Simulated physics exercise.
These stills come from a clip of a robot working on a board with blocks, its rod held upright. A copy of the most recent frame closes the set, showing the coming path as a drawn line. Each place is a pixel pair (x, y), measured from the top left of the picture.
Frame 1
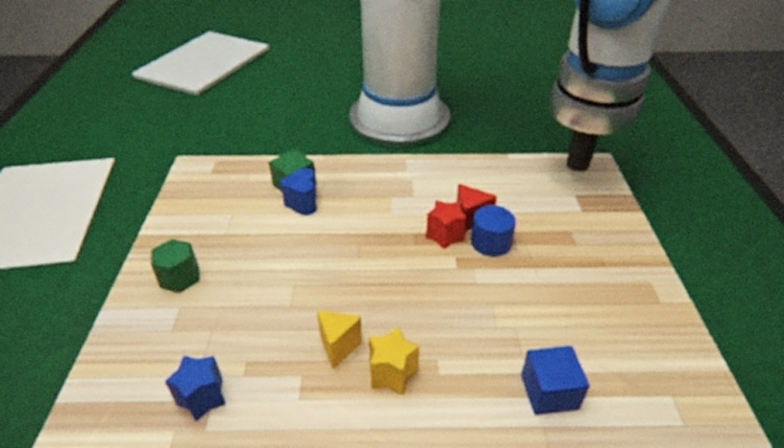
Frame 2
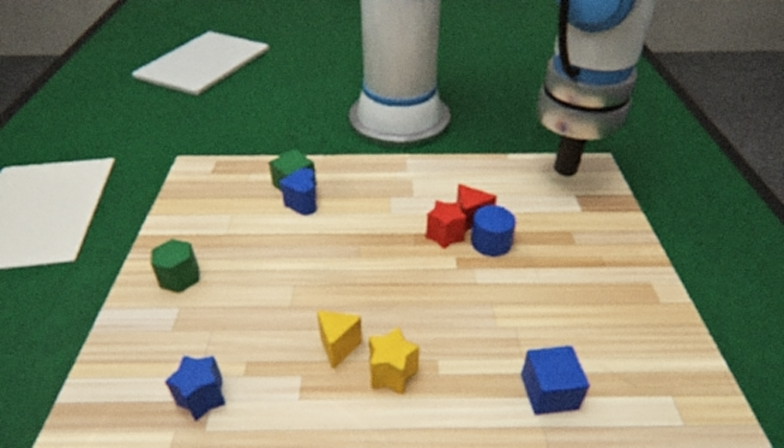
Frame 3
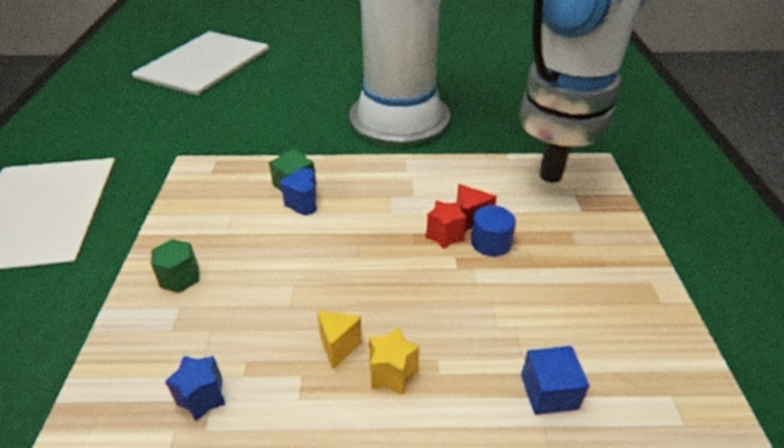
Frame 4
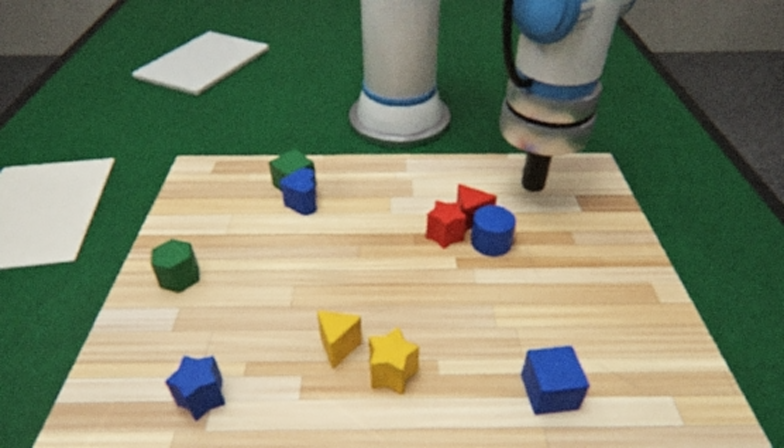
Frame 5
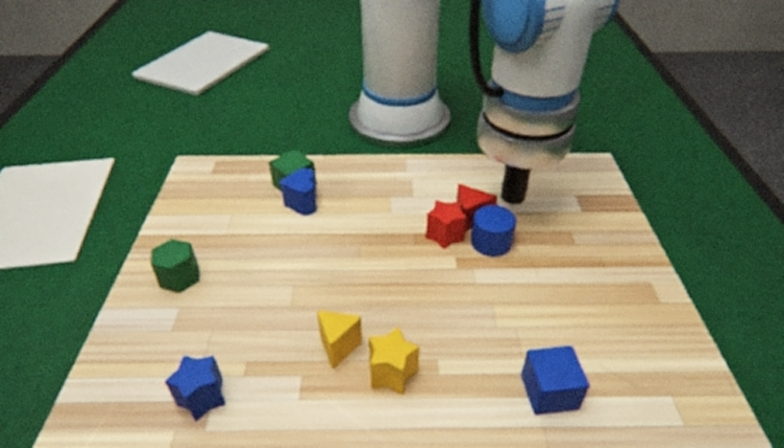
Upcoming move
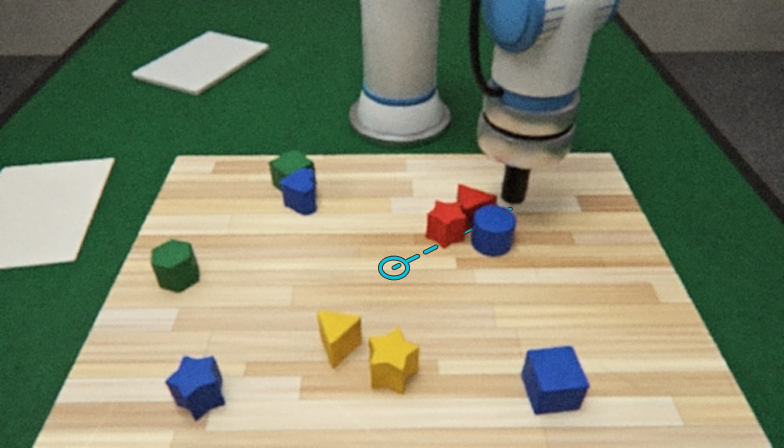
The robot arm moves left and slightly nearer above the board, while the blocks stay still.
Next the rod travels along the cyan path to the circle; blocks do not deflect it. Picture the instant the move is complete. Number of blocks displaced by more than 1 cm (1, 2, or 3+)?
The number of blocks that move over 1 cm is three or more.
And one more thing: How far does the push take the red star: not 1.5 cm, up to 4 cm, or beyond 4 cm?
Displaced more than 4 cm.
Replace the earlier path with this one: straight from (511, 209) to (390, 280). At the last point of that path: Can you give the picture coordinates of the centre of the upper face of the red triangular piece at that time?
Just about (446, 201).
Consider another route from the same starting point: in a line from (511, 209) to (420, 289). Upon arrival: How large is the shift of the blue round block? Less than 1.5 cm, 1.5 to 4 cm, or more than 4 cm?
Once the path is done, the blue round block lies more than 4 cm from its present place.
Drawn move, from (511, 209) to (394, 268).
On the path given first. One third of the way, rod at (475, 216); red star at (427, 212), turned 50° anticlockwise; red triangular piece at (452, 199), turned 65° clockwise; blue round block at (492, 224).
Two thirds of the way, rod at (436, 236); red star at (405, 215), turned 60° anticlockwise; red triangular piece at (436, 200), turned 110° clockwise; blue round block at (489, 227).
At the end, rod at (394, 256); red star at (393, 219); red triangular piece at (436, 200), turned 110° clockwise; blue round block at (489, 227).
